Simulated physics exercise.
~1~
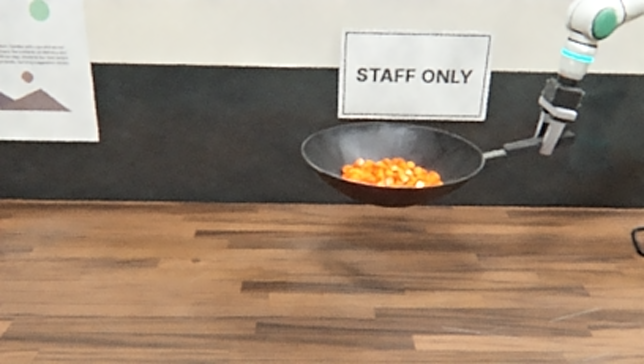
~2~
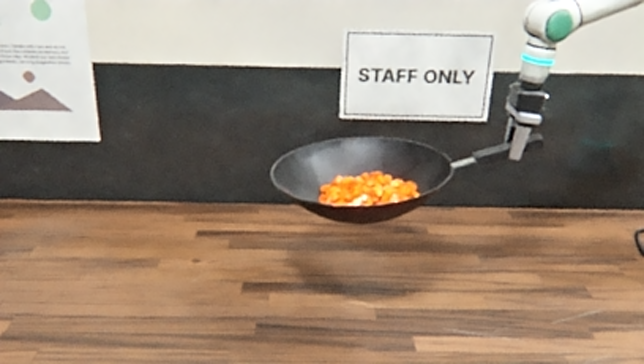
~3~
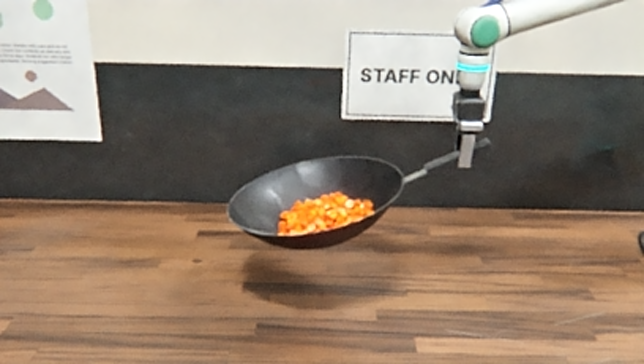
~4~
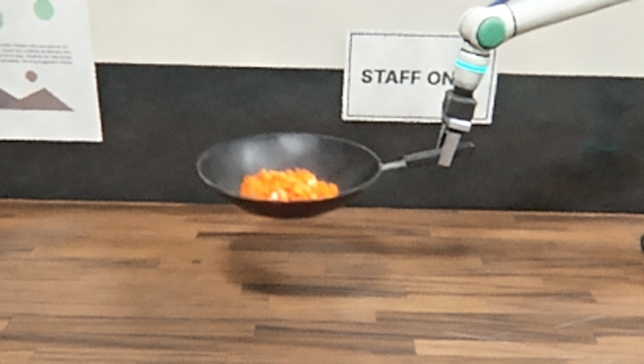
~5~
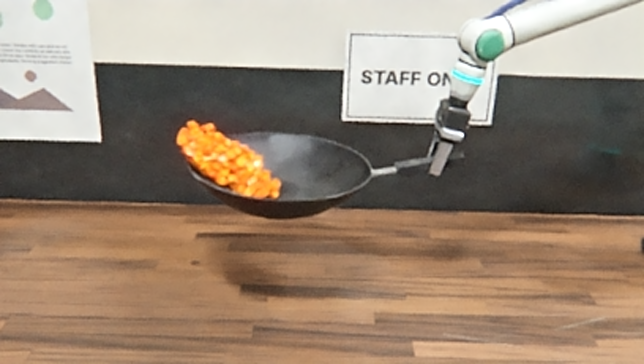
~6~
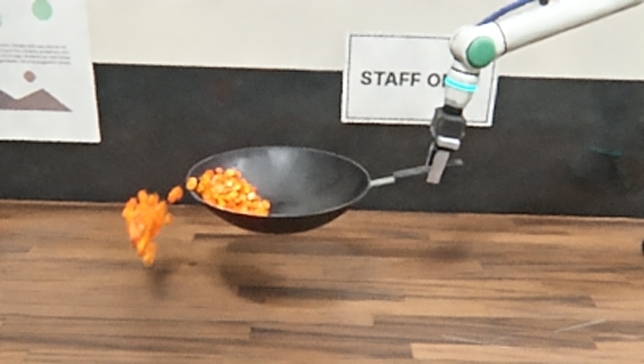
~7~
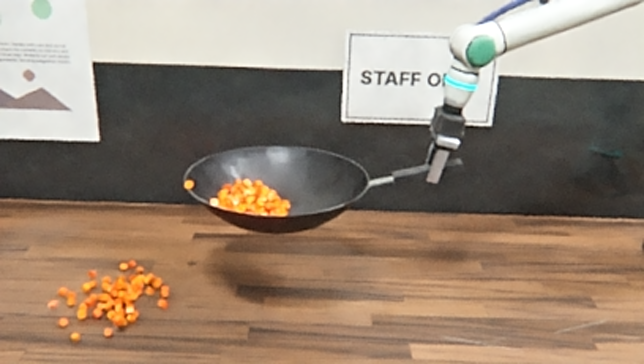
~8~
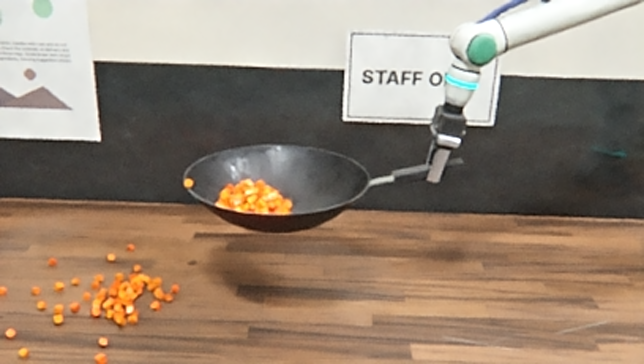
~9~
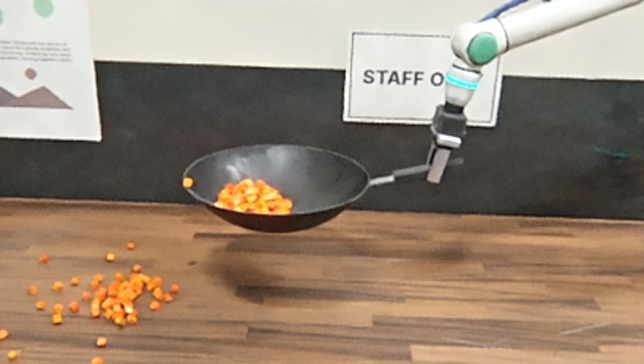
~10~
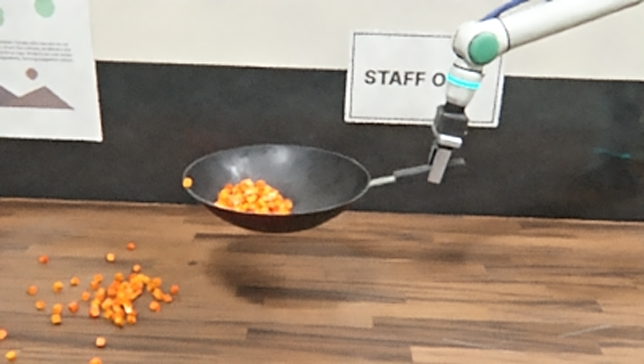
A robot arm swings a wok left and stops, spilling some orange vegetable pieces onto the table.
